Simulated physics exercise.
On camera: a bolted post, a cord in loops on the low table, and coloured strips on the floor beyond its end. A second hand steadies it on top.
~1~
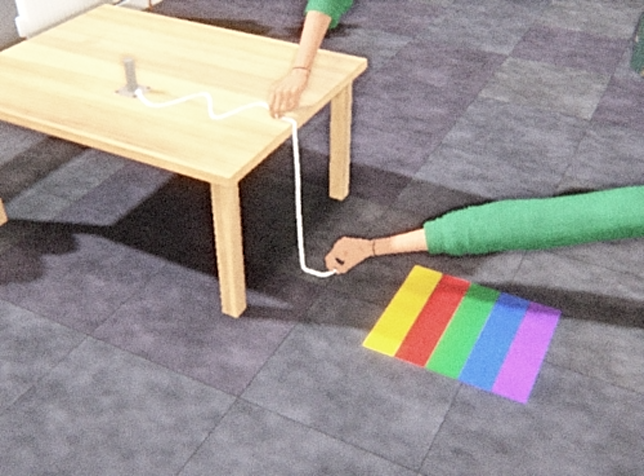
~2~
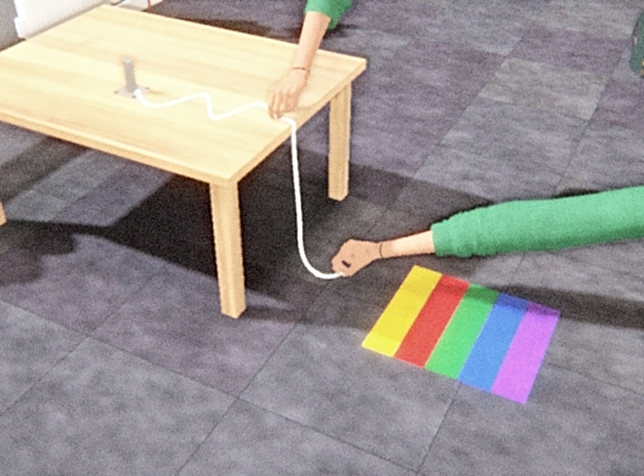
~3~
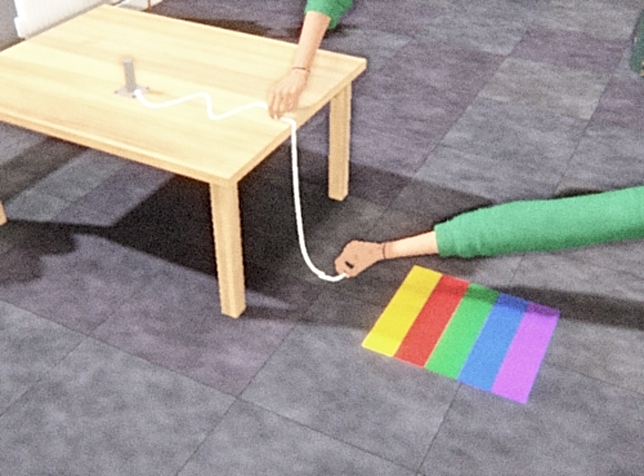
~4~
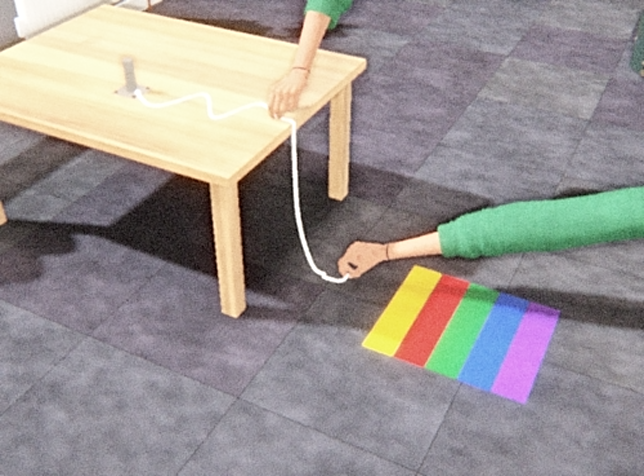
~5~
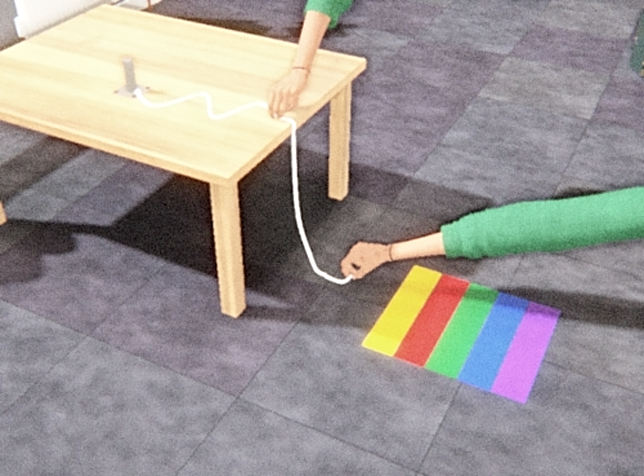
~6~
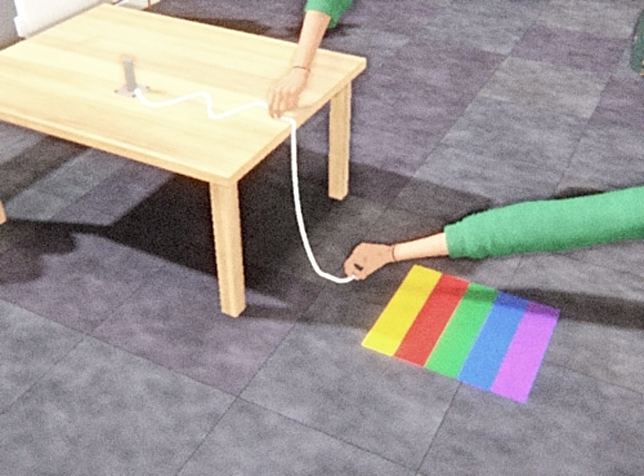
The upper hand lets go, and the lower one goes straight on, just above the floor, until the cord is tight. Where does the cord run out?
The purple one.
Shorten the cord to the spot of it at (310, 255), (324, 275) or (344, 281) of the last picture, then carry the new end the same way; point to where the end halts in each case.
Near (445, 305), (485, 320) and (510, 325).
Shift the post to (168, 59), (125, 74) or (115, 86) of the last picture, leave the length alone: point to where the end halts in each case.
Near (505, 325), (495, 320) and (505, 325).
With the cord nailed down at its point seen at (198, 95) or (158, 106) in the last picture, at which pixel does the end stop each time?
In that order: (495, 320) and (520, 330).
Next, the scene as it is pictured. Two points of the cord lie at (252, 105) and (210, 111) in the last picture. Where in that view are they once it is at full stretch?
At (307, 140), then (254, 115).
Soon after, end near (481, 317); over green.
Then, end near (513, 328); over blue.
At full stretch, end near (531, 334); over purple. It halts on the purple strip.
